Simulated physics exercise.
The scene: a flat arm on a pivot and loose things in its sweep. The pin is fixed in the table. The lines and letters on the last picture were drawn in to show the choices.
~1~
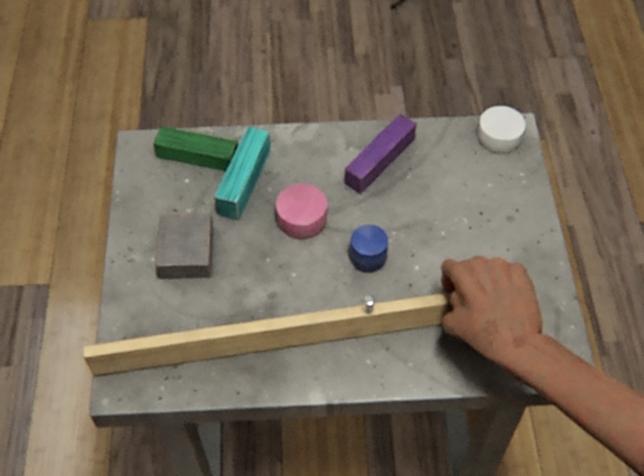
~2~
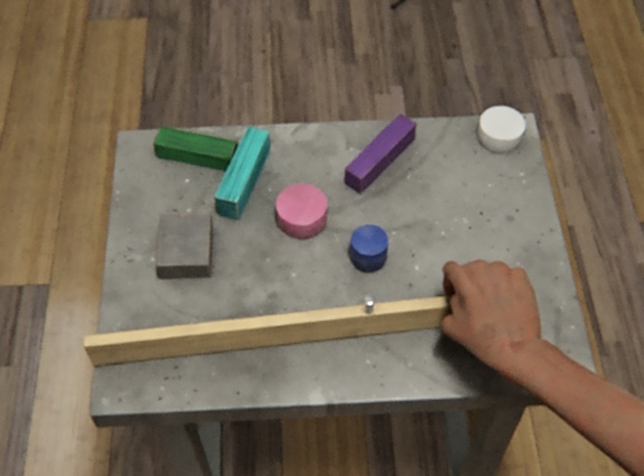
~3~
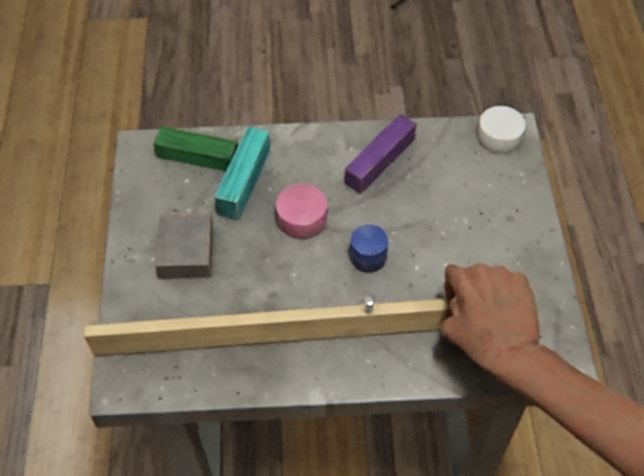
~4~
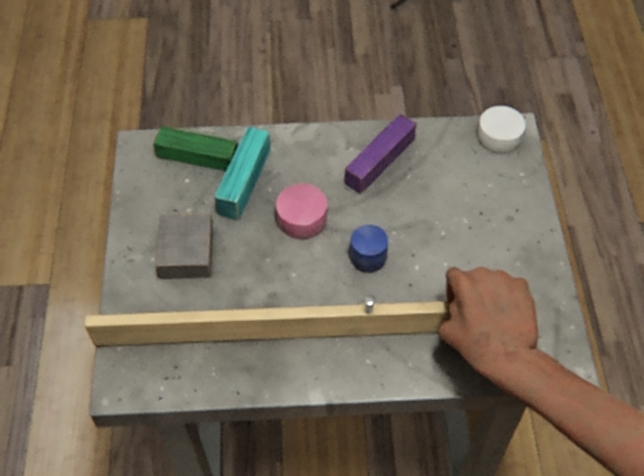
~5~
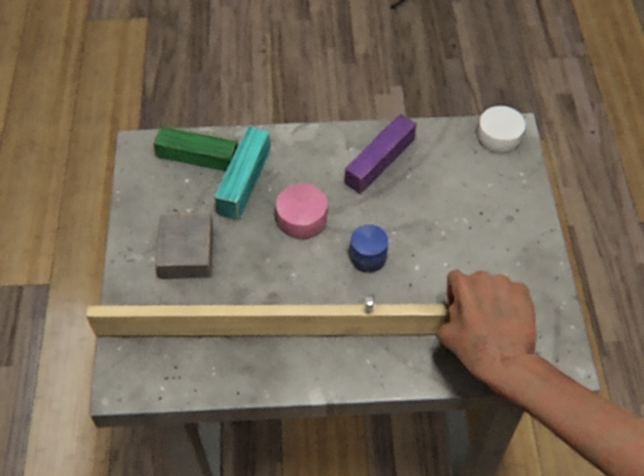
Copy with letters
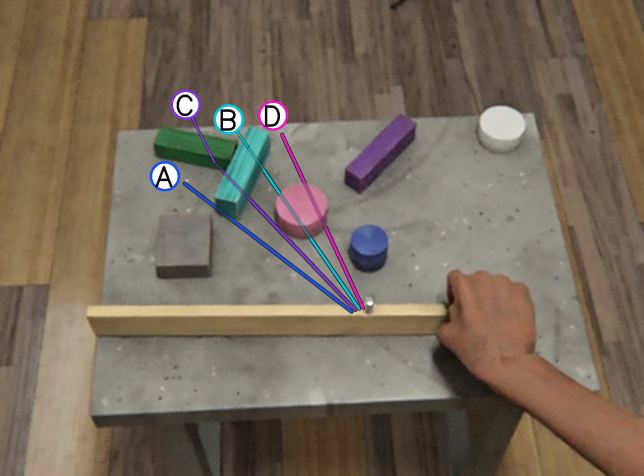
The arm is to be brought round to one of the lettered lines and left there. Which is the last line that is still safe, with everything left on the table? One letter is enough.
Stop at D.
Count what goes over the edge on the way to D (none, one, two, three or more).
In all, none.
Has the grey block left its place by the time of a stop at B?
Yes.
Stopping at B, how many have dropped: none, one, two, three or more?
By then, none.
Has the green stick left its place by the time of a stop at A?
No.
On the marked copy, A at (264, 245); B at (300, 222); C at (281, 232); D at (320, 216).
Following D. Soon after the start, arm (240, 257); turquoise stick (249, 166); grey block (204, 223).
Later, arm (280, 216); turquoise stick (286, 130); green stick (199, 145).
In the end, arm (317, 199); turquoise stick (298, 119); green stick (201, 139); nothing has fallen.
As for the rest, A is safe but short; B is safe but short; C is safe but short.
